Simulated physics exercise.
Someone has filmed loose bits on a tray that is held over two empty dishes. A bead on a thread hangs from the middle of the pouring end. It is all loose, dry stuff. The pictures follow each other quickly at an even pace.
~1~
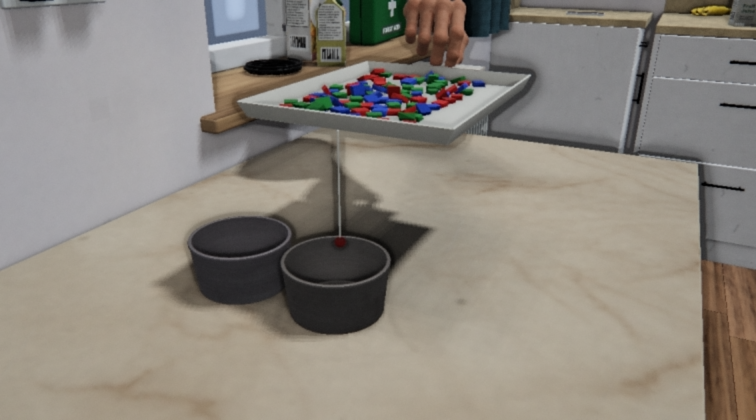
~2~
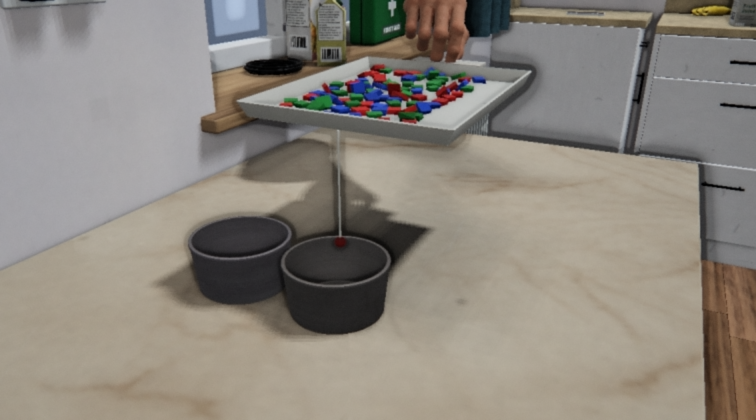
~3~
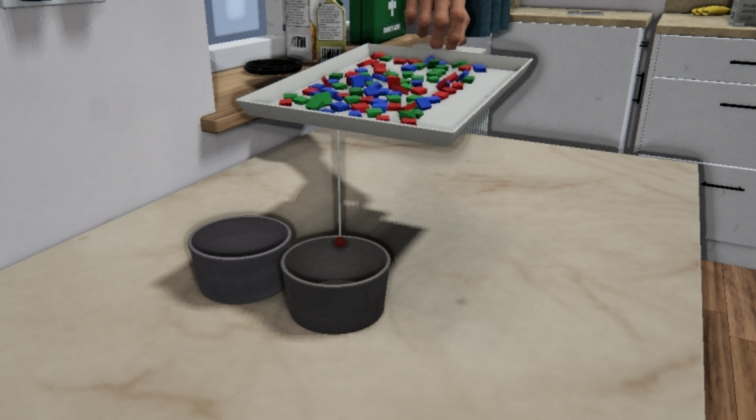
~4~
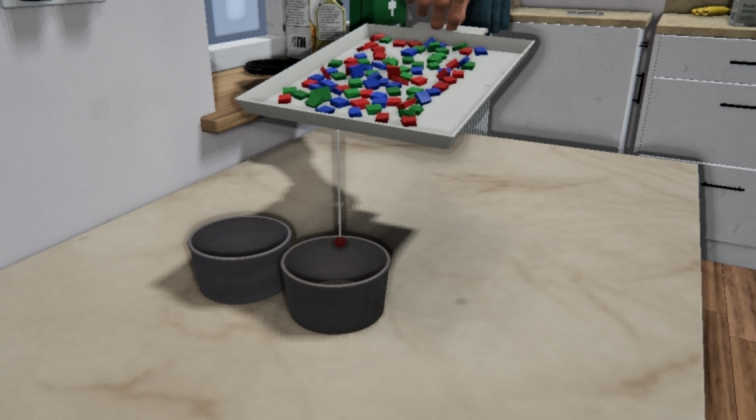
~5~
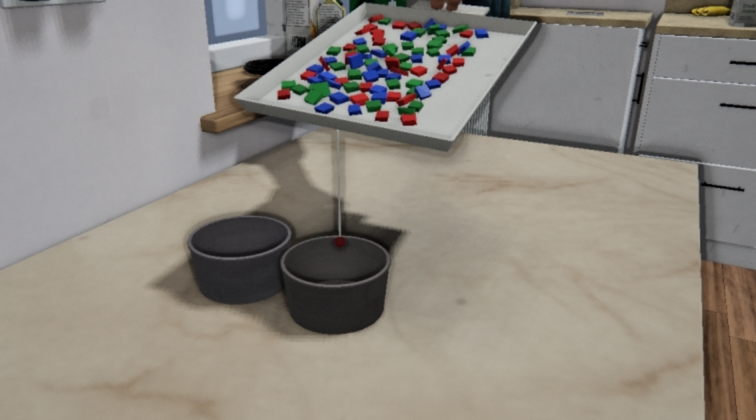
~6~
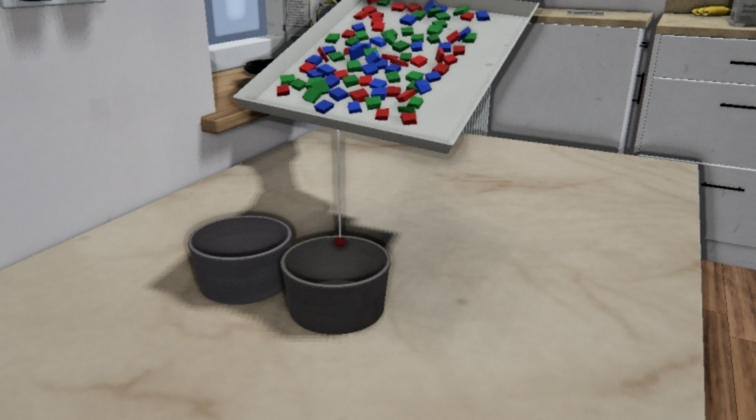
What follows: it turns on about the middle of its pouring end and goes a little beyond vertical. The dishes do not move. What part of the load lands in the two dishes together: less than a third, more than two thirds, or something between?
In the dishes lies less than a third of it.
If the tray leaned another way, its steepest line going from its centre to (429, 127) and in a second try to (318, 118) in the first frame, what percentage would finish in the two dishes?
First some 0, then 70 per cent.
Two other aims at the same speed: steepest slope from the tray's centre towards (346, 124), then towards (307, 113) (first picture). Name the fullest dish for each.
One: Right. Two: The left dish.
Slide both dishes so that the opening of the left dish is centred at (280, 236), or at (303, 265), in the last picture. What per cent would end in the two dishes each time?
Roughly 10 per cent, and 90 per cent.
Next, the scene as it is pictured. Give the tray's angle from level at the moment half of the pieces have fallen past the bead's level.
Roughly 95°.
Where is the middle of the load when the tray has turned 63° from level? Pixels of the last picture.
Roughly at (374, 104).
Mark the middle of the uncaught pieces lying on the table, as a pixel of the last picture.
Roughly at (394, 364).
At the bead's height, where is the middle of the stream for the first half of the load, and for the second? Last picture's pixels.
First near (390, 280), later near (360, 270).
Soon after the last picture, tray tipped steeply; nearly all on the tray; a stray few in the air.
A little later, tray tipped past a quarter turn; a small part on the tray; a small part in the right dish; about half outside both; about a quarter in the air.
Later still, tray tipped past a quarter turn; about a quarter in the right dish; most outside both.
At rest, tray tipped past a quarter turn; about a quarter in the right dish; none in the left dish; most outside both.
